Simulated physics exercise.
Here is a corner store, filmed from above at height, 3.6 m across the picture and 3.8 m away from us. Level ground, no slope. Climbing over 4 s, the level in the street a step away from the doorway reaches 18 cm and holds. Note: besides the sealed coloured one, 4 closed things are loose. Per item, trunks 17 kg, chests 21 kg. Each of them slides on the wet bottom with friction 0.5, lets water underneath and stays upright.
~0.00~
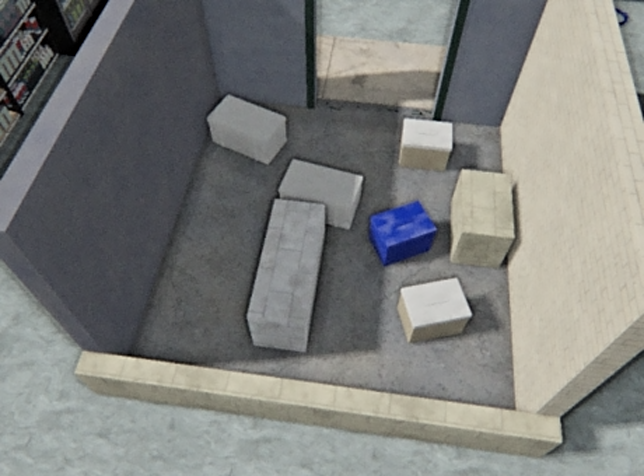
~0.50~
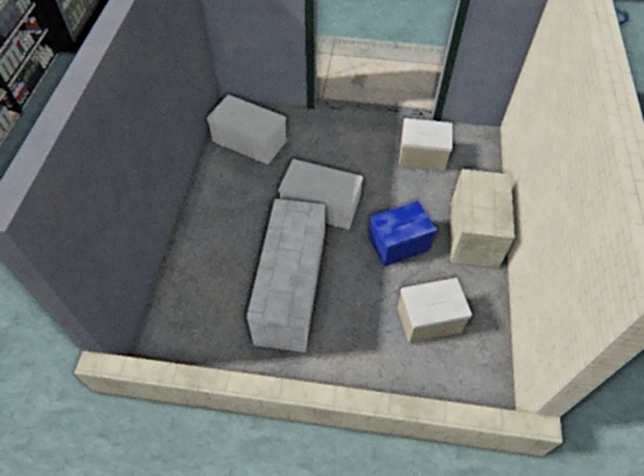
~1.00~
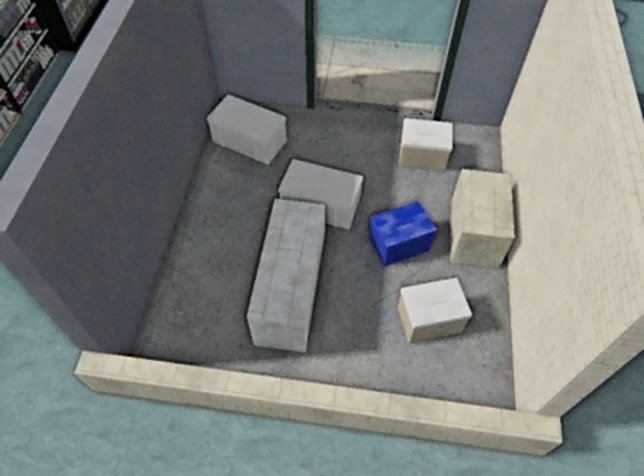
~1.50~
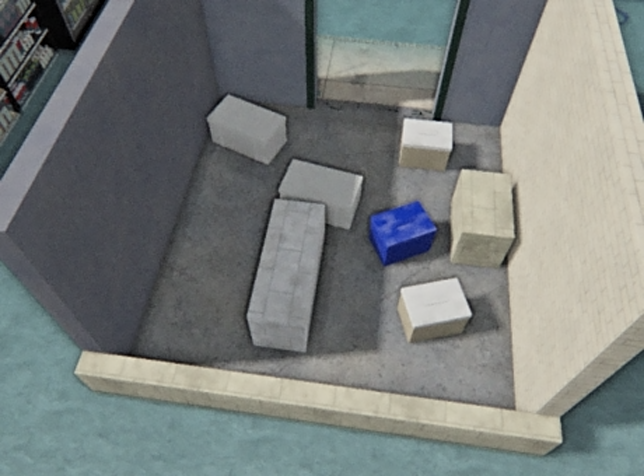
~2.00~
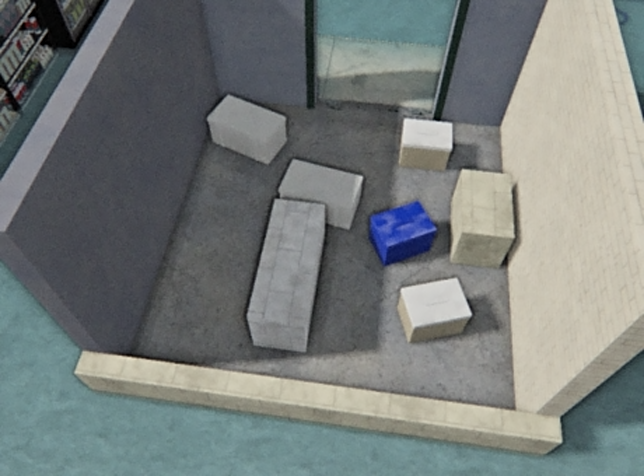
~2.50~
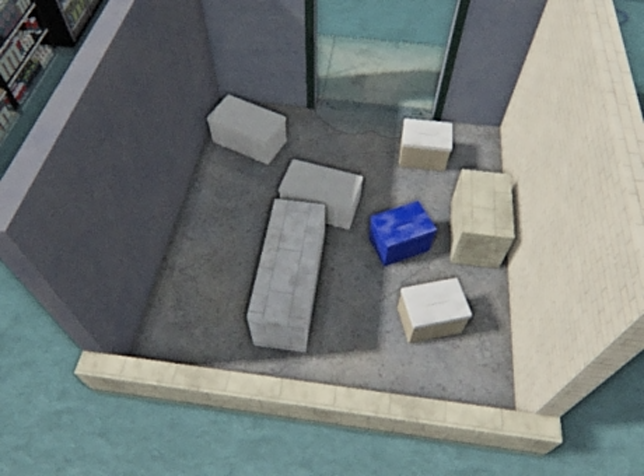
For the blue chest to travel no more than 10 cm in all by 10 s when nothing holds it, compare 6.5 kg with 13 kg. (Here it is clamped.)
Neither works.
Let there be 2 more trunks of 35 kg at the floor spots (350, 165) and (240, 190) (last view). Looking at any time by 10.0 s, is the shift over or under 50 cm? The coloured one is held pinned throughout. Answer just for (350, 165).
Result: Exceeds it.
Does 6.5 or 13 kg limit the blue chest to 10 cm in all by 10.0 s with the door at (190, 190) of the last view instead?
Okay, so both masses fail.
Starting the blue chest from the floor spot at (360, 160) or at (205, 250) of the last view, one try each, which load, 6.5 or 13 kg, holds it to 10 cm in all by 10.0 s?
In order: Both fall short; both fall short.
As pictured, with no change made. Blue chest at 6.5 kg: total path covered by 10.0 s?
About 60 cm altogether.
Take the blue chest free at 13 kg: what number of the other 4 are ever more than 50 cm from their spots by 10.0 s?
The answer here is 2.
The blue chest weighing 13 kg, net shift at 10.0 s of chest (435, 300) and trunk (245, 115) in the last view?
Net displacement, in order: 0 cm; 30 cm.
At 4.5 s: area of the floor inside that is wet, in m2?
I'd put it close to 4.0 m2.
After 3.5 s the blue chest would be 0 cm from its start with 6.5 kg and 0 cm from its start with 13 kg; 0 cm of water round it then.
After 4.5 s the blue chest would be 23 cm from its start with 6.5 kg and 3 cm from its start with 13 kg; 4 cm of water round it then.
After 7.0 s the blue chest would be 56 cm from its start with 6.5 kg and 53 cm from its start with 13 kg; 4 cm of water round it then.
After 10.0 s the blue chest would be 52 cm from its start with 6.5 kg and 53 cm from its start with 13 kg; 10 cm of water round it then.
